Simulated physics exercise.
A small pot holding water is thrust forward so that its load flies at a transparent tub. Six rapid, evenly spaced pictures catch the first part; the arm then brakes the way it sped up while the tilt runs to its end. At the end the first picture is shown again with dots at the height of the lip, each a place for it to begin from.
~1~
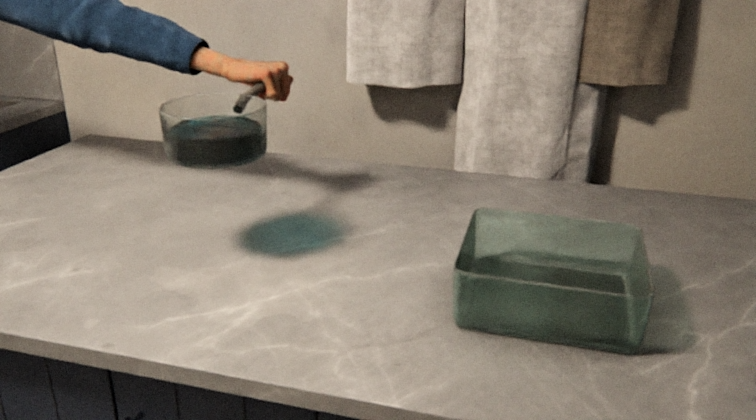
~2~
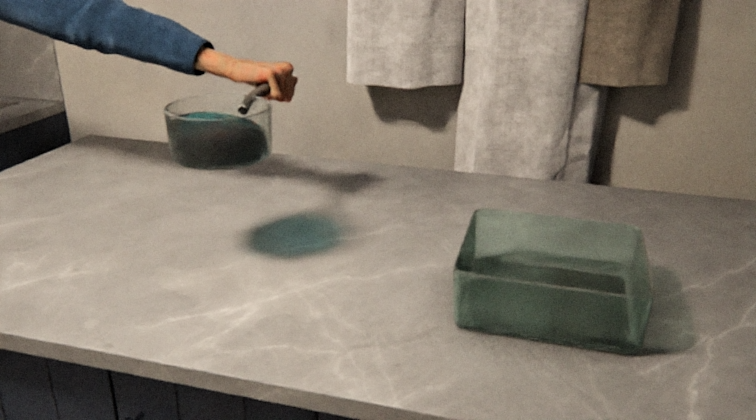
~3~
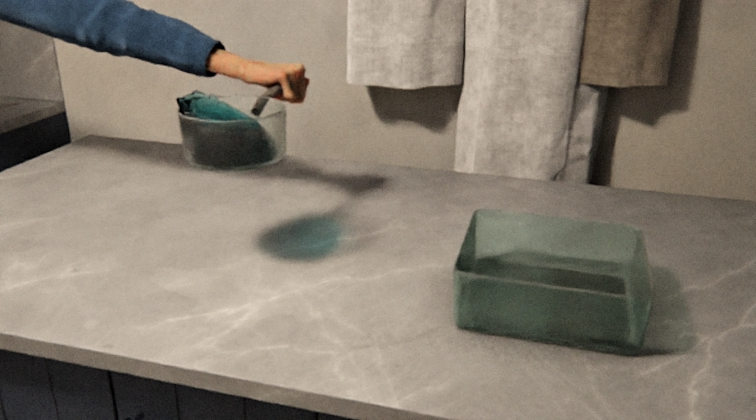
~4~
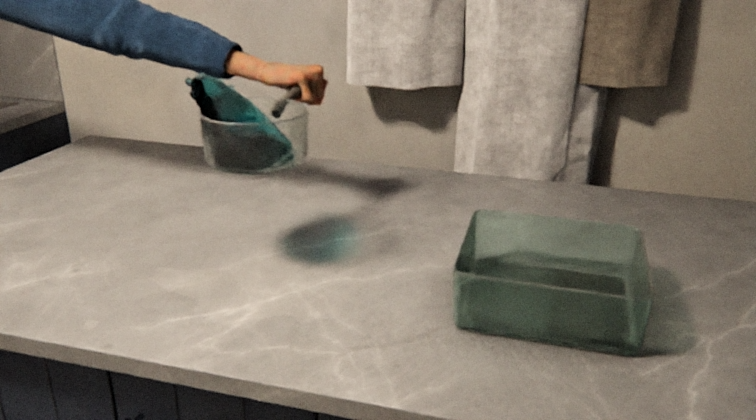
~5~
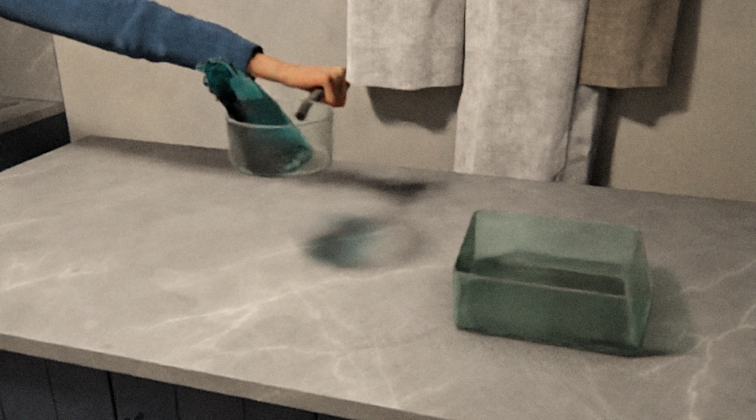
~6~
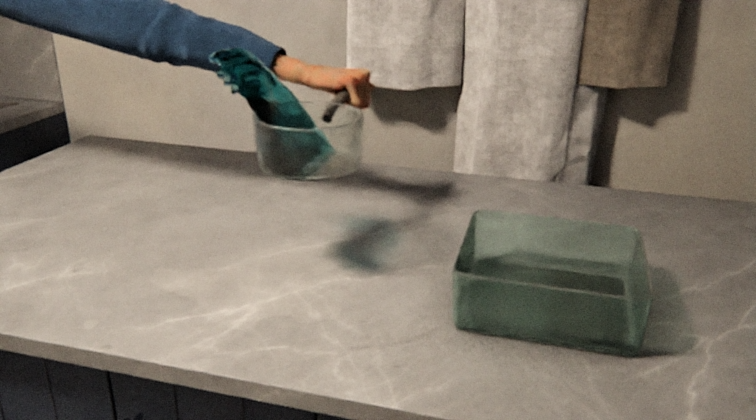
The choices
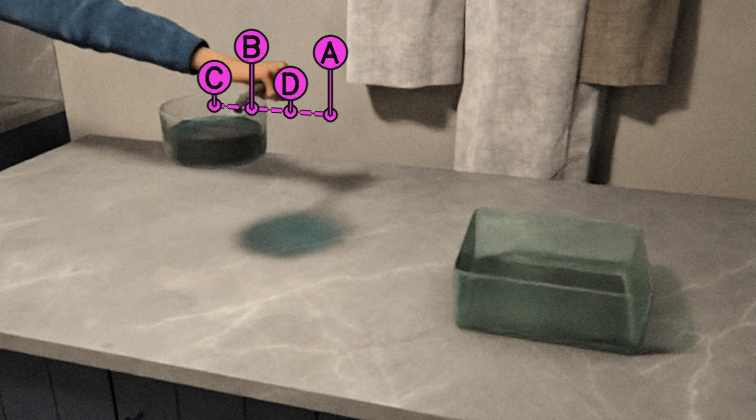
The footage shows a blue-sleeved arm holding a small clear pot of dark teal water above a marble counter, then moving it right toward a transparent green tub as the water surges up over the pot's left rim.
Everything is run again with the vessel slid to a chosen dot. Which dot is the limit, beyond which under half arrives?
A is the one.
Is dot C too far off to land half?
Yes, that goes wrong.
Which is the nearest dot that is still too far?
D.
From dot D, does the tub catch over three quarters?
No, it does not.
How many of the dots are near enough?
One of the four.
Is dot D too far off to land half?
Yes, it does.
On the marked copy, A at (330, 114); B at (251, 108); C at (214, 105); D at (290, 111).
Choosing A, about 71 % lands in the tub, 8 % falls short and 20 % goes beside or beyond.
Choosing B, about 20 % lands in the tub, 67 % falls short and 13 % goes beside or beyond.
Choosing C, about 13 % lands in the tub, 79 % falls short and 8 % goes beside or beyond.
Choosing D, about 25 % lands in the tub, 57 % falls short and 17 % goes beside or beyond.
